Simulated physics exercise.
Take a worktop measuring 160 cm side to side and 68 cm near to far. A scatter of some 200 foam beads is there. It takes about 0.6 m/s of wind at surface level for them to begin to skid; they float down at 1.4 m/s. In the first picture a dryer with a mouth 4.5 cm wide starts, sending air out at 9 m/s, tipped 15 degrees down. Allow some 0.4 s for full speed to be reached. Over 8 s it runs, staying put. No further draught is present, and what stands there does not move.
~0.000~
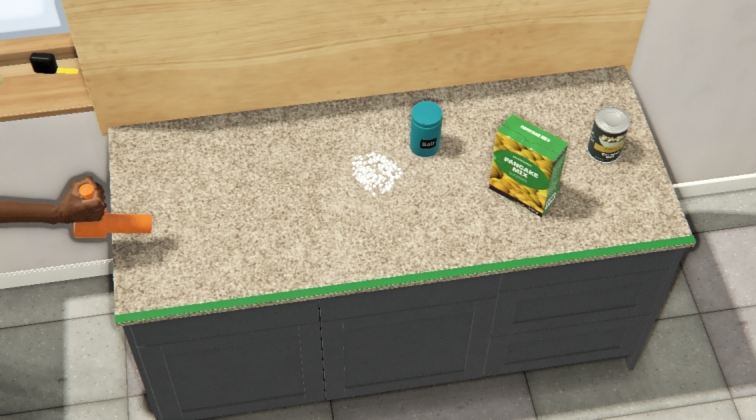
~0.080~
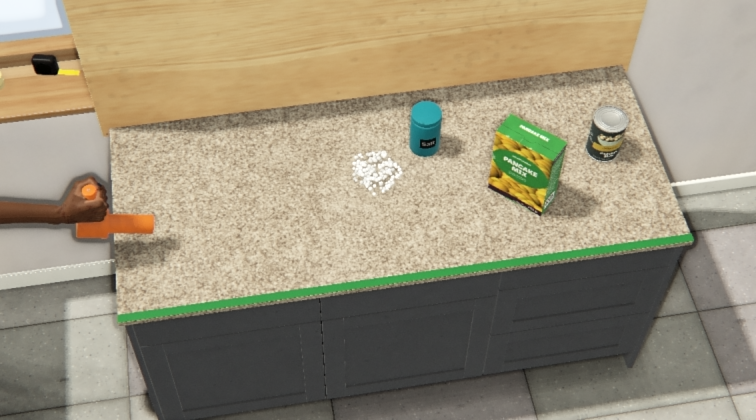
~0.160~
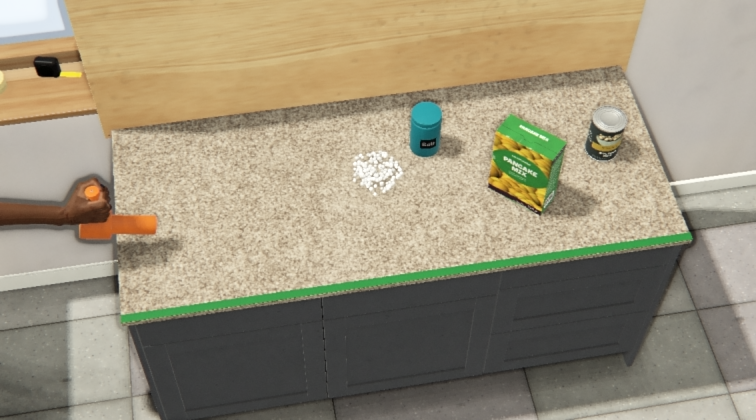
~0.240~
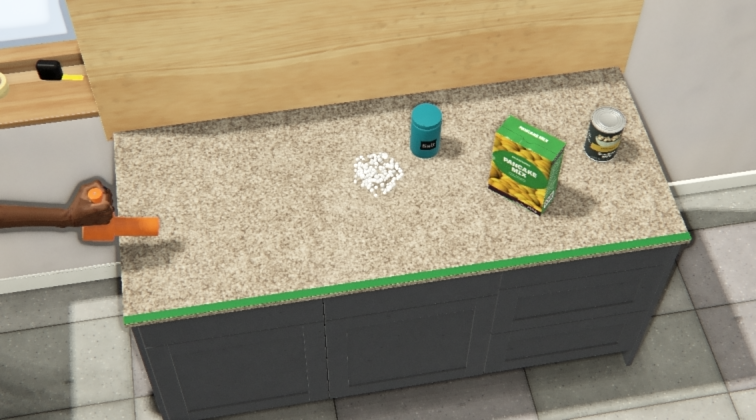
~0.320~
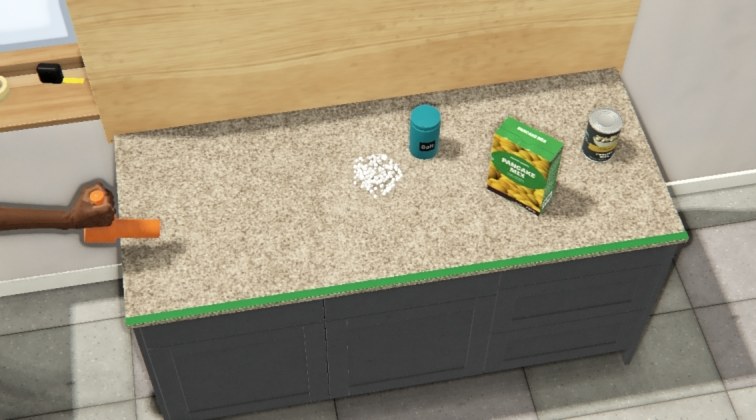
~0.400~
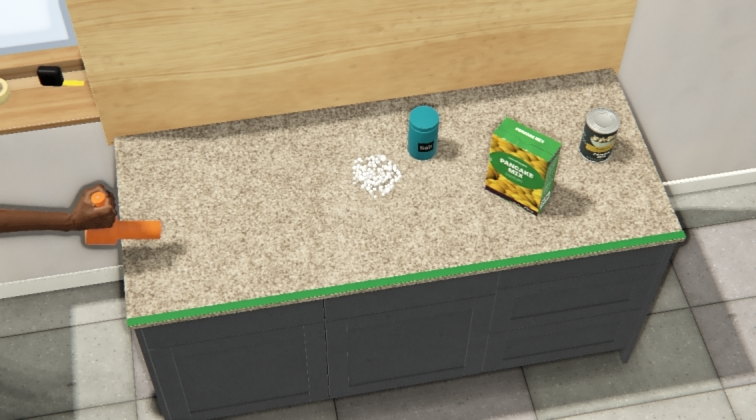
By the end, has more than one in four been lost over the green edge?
No.
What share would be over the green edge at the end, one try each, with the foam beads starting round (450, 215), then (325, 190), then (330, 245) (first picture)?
Taking the three spots in order, you'd get around 70 percent, 0 percent and 90 percent.
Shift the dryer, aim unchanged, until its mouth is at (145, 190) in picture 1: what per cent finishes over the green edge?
Outcome: Some 15 in a hundred.
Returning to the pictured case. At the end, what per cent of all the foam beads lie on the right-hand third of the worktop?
I'd estimate around 20 per cent.
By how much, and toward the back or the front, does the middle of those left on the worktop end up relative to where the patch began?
The middle sits nearer the rear edge now, some 20 cm away from where it began.
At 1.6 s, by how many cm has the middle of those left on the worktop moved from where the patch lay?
The middle is some 50 cm from where it began.
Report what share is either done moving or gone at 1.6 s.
Roughly 20 per cent of them.
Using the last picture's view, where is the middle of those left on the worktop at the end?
Roughly at (553, 96).
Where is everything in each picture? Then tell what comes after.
In the first frame, the middle of the foam beads is near (374, 171), none has stirred yet and the mouth of the dryer is at (151, 224).
In the second frame, the middle of the foam beads is near (374, 171), none has stirred yet and the green edge is centred on (414, 281).
In the third frame, the middle of the foam beads is near (375, 172), none has stirred yet, the top of a jar is at (427, 113) and the top of a carton is at (531, 136).
In the fourth frame, the middle of the foam beads is near (379, 176) and none has stirred yet.
In the fifth frame, the middle of the foam beads is near (379, 177) and none has stirred yet.
In the sixth frame, the middle of the foam beads is near (378, 178) and none has stirred yet.
After 1.6 s the count stands so, 0 % are over the green edge; the middle of those still in play is near (488, 91).
After 2.6 s the count stands so, 0 % are over the green edge; the middle of those still in play is near (542, 81).
After 4.4 s the count stands so, 0 % are over the green edge; the middle of those still in play is near (566, 93).
After 8.0 s, at the end, 0 % are over the green edge; the middle of those still in play is near (553, 96).
